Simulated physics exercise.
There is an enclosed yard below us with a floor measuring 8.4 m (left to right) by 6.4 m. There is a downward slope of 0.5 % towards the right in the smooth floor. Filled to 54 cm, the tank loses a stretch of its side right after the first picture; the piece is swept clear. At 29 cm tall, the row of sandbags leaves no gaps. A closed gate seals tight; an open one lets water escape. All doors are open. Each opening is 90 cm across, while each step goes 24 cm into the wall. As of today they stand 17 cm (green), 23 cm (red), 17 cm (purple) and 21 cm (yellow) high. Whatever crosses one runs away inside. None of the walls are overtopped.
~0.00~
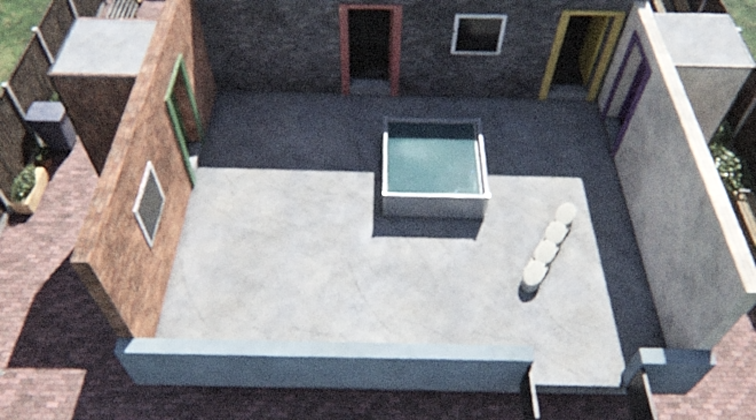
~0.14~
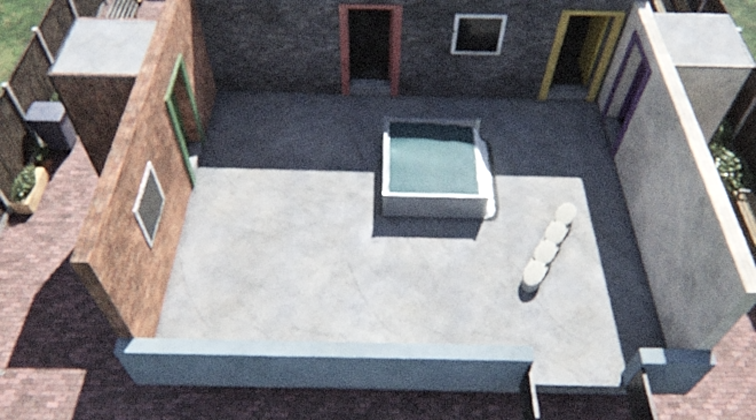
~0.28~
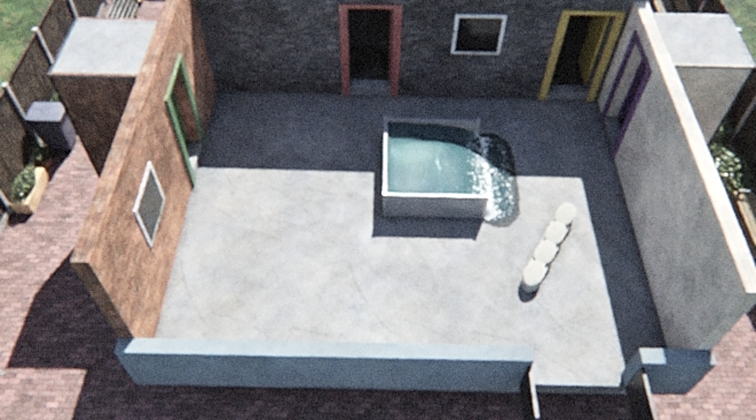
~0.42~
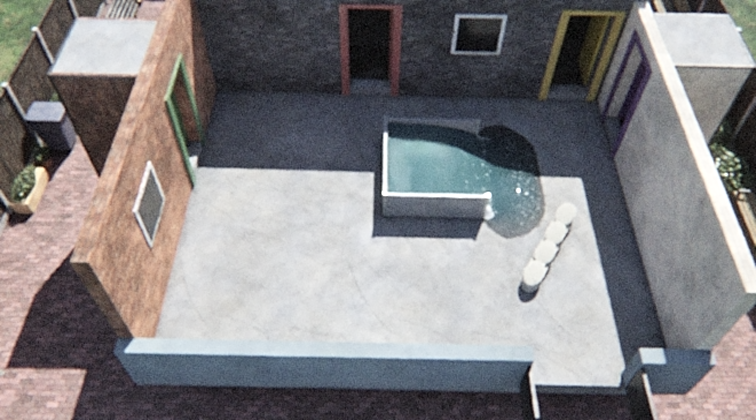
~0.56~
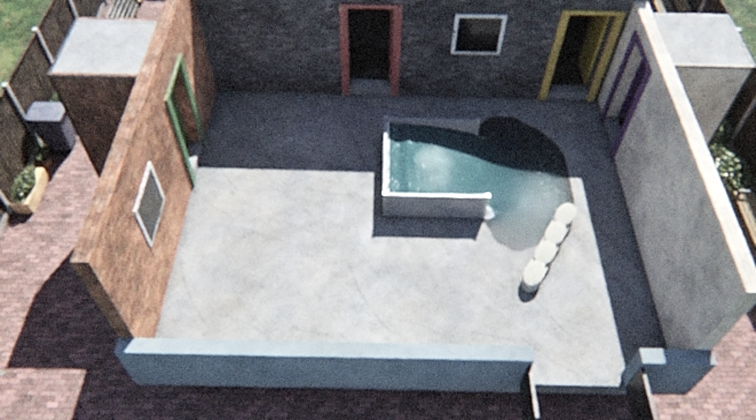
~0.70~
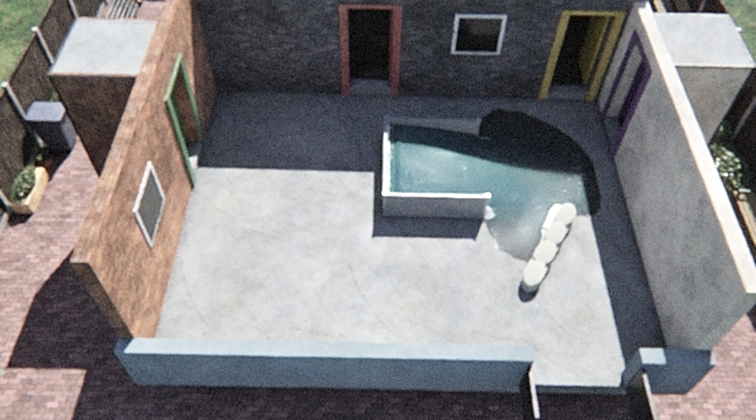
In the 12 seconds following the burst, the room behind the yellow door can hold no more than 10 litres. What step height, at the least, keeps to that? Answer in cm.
I would say about 24 cm.
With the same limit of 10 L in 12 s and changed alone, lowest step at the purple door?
At purple, roughly 21 cm.
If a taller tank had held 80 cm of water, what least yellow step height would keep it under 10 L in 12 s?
Roughly 35 cm high.
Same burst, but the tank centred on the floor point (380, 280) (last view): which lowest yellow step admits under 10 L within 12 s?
In that case about 16 cm.
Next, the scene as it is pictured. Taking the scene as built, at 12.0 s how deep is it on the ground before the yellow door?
4.0 cm.
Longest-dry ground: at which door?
Final door: Green.
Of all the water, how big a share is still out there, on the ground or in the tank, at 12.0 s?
About 82 %.
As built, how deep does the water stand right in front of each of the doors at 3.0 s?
Depths in cm: Green 0, red 0, purple 22, yellow 27.
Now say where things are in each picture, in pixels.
The first frame shows still water, 54 cm deep, in the tank at (434, 158); the yellow door at (577, 63) is dry.
In the second frame, the gap is at (478, 171), the front 0.2 m out at (493, 215); the back of the tank holds 54 cm.
In the third frame, the gap is at (478, 172), the front 0.6 m out at (515, 213); the back of the tank holds 54 cm.
In the fourth frame, water pours out at (478, 173) and has run 1.2 m, to (541, 201); about 8 cm deep outside, 54 cm at the back.
In the fifth frame, water pours out at (478, 173) and has run 1.7 m, to (569, 202); about 7 cm deep outside, 48 cm at the back.
In the sixth frame, the front is at (595, 195), 2.3 m from the gap at (478, 173); 5.6 m2 of floor is wet, 45 cm left at the back; the yellow door at (577, 63), 3.2 m from the gap, is still 1.1 m from the nearest water.
After 1.4 s water covers 20 % of the floor, deepest (36 cm) near (616, 184); it has not reached the yellow door.
After 3.0 s water covers 35 % of the floor, deepest (32 cm) near (594, 103); 27 cm at the yellow door, 11 litres in over its 21 cm step.
After 12.0 s water covers 95 % of the floor, deepest (4 cm) near (662, 352); 4 cm at the yellow door, 23 litres in over its 21 cm step.
At the yellow door as built, the water arrived by 1.5 s and peaked near 27 cm at 2.6 s.
With a step of 22 cm, 18 litres would have come in within the 12 s; with 30 cm, 1 litre. So under 10 litres takes about 24 cm.
